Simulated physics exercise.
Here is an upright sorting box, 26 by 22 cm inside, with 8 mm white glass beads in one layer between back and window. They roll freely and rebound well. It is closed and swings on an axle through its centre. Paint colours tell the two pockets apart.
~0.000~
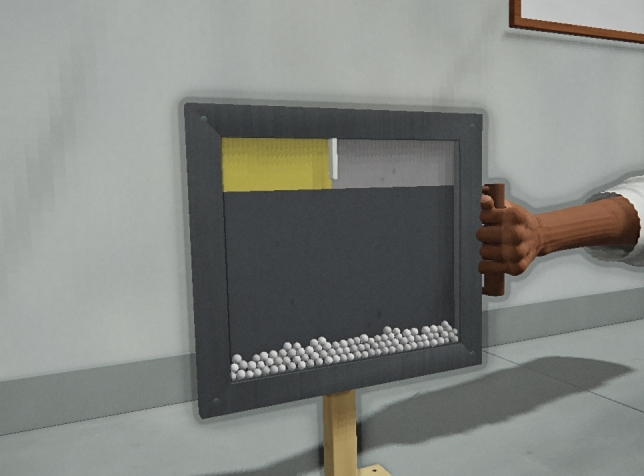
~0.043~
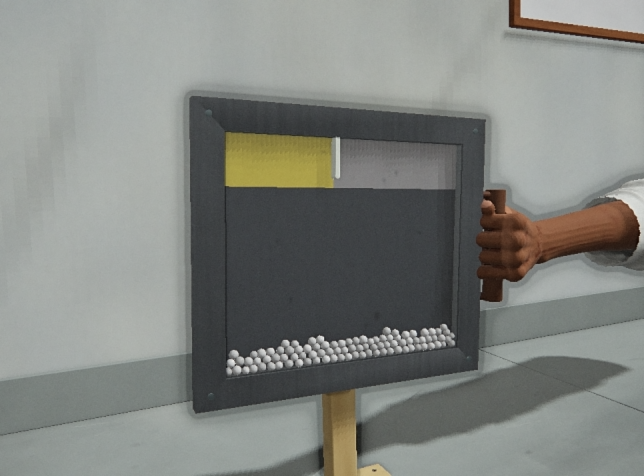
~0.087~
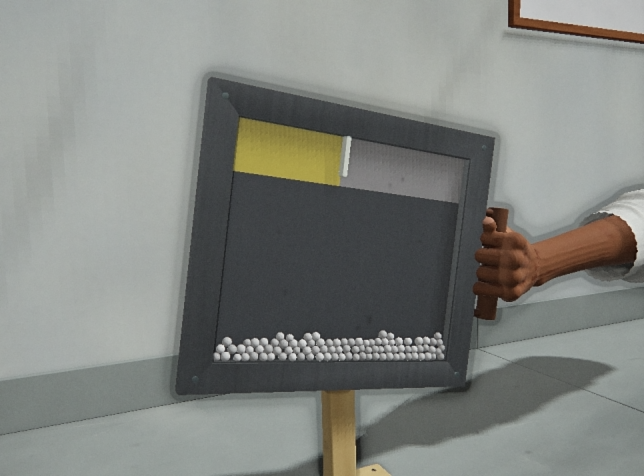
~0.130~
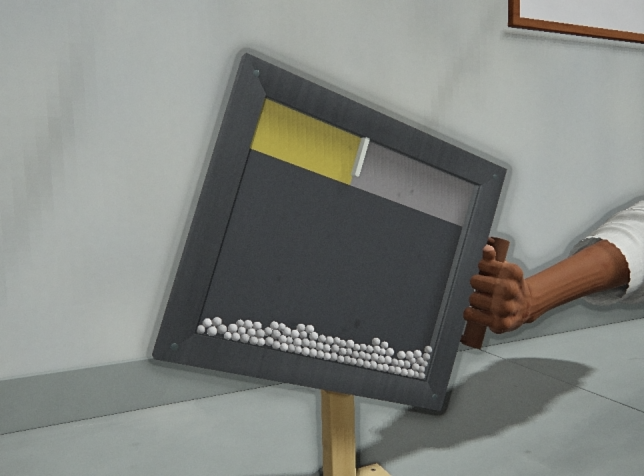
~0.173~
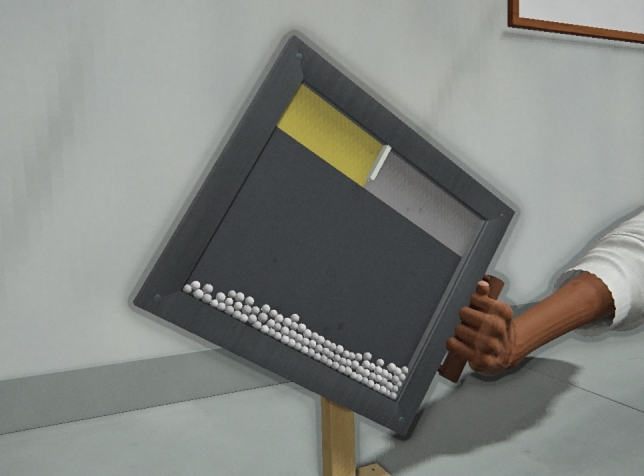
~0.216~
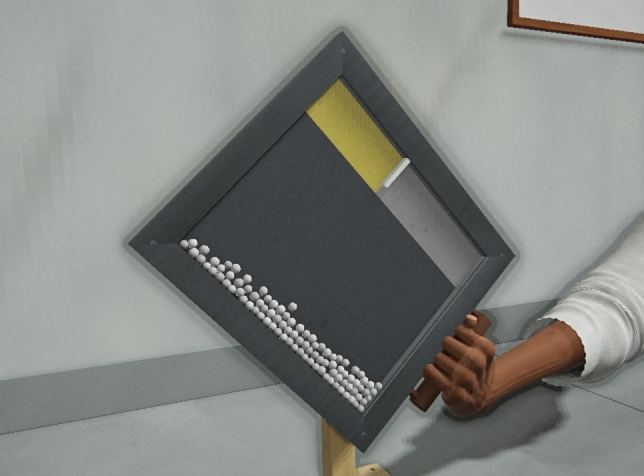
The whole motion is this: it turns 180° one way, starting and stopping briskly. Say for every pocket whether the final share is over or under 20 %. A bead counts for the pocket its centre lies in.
Yellow pocket under, grey pocket over 20 %.
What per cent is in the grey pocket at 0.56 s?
Roughly 40 per cent.
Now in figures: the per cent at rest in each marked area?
Yellow pocket: 0; grey pocket: 100.
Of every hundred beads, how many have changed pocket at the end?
Some 100 per cent.
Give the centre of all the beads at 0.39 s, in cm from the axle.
About 9 cm left and 4 cm below.
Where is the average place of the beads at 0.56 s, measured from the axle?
Some 8 cm left and 6 cm below.
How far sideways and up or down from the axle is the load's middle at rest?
Some 6 cm left and 9 cm below.
After 0.39 s, it stands 103° clockwise; the beads' middle is 9 cm left of and 4 cm below the centre; nothing in the marked areas.
After 0.56 s, it stands 157° clockwise; the beads' middle is 8 cm left of and 6 cm below the centre; grey 40 %.
After 0.70 s, it stands 180° clockwise; the beads' middle is 8 cm left of and 7 cm below the centre; grey 75 %.
Settled by 1.6 s, it stands 180° clockwise; yellow 0 %, grey 100 %.
